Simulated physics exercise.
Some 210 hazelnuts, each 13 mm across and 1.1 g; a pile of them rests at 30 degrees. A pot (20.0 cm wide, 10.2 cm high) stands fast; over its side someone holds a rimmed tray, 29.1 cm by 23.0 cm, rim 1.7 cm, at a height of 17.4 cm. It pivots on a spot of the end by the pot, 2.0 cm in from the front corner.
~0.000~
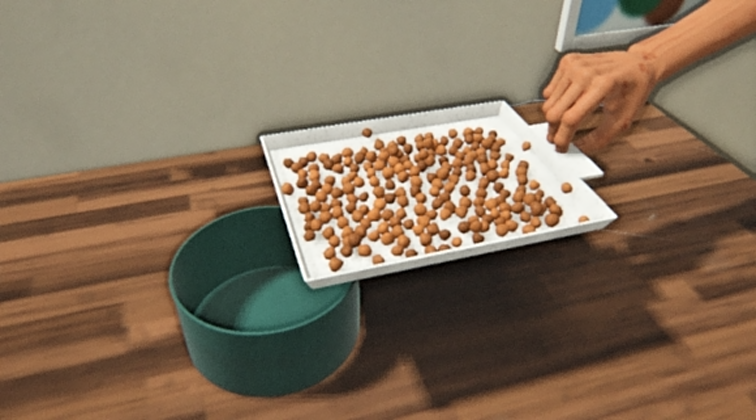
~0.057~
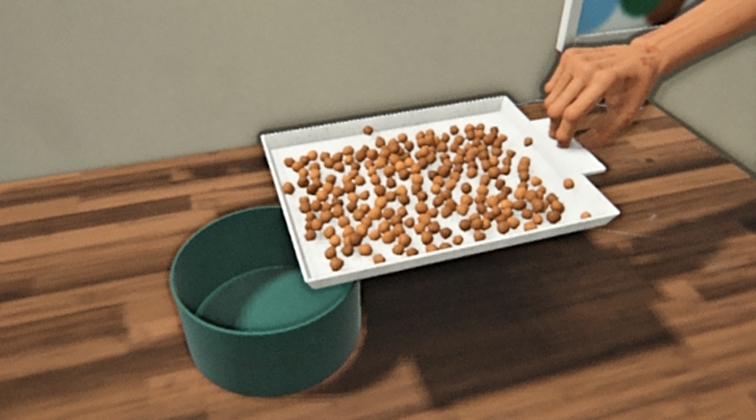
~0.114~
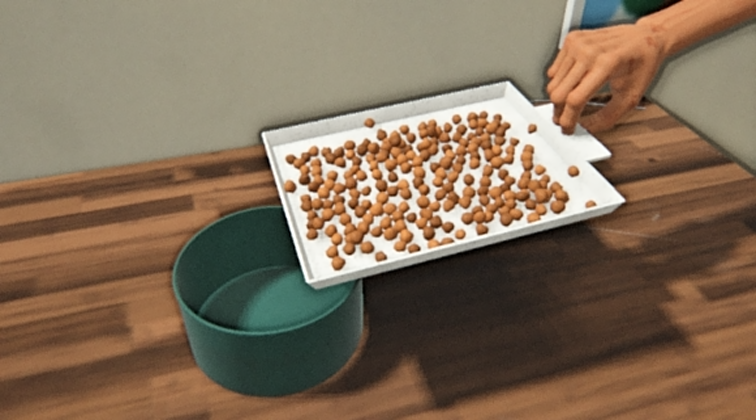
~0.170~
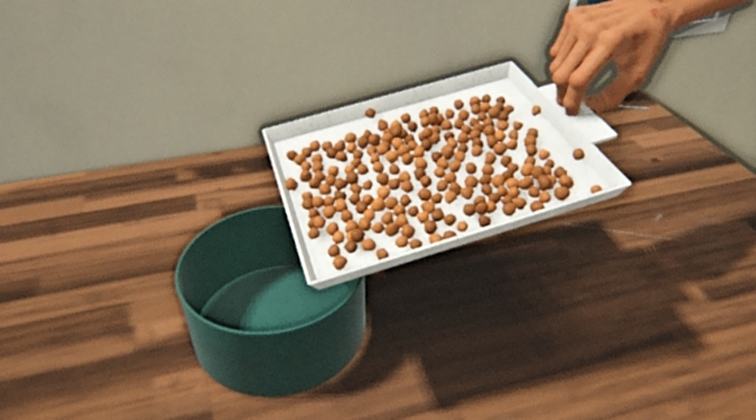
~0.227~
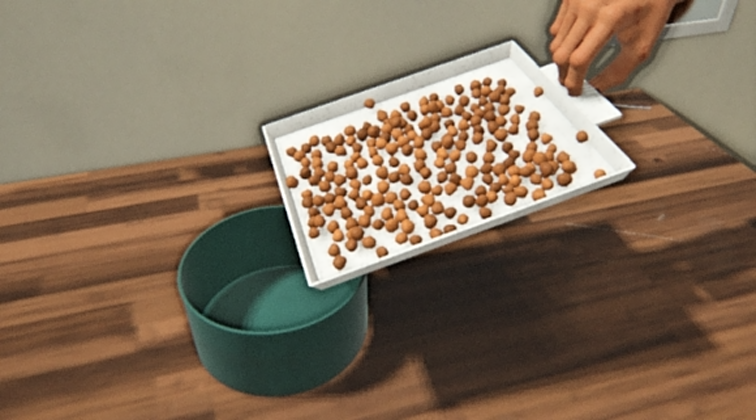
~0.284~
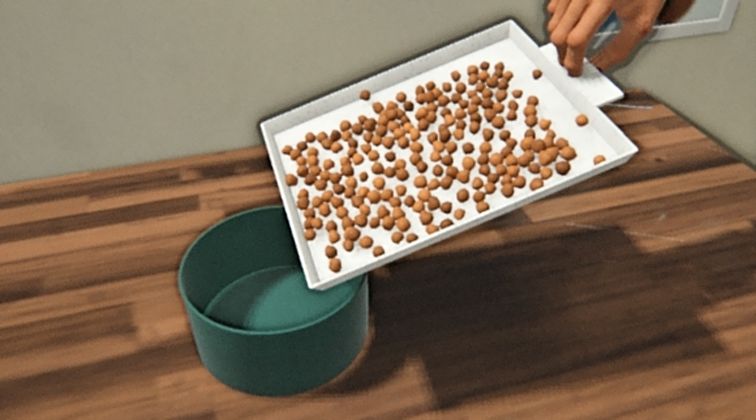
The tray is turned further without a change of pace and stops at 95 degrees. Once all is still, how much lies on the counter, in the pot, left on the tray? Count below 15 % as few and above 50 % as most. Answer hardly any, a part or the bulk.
Counter: The bulk, pot: A part, tray: Hardly any.
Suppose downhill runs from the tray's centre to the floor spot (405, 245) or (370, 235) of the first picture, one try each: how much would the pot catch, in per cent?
Some 0 and 5 per cent.
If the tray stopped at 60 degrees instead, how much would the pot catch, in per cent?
In that case some 35 per cent.
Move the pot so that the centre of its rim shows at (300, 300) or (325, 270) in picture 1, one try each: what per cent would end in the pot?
About 75 and 0 per cent.
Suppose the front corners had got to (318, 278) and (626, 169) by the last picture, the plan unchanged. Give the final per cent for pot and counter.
Pot 15, counter 85.
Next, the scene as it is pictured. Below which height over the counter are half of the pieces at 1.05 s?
Roughly 16 cm.
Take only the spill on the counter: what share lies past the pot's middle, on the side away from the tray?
Some 80 per cent.
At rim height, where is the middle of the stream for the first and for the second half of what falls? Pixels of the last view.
At about (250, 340), then at (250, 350).
Then, at 0.74 s, tilt 54 degrees; the tray holds 95 %, the pot 0 %.
Then, at 1.05 s, tilt 79 degrees; the tray holds 40 %, the pot 20 %.
After 1.46 s, tilt 95 degrees; the tray holds 0 %, the pot 40 %.
At rest (2.4 s), counter 60 %, pot 40 %, tray 0 %.
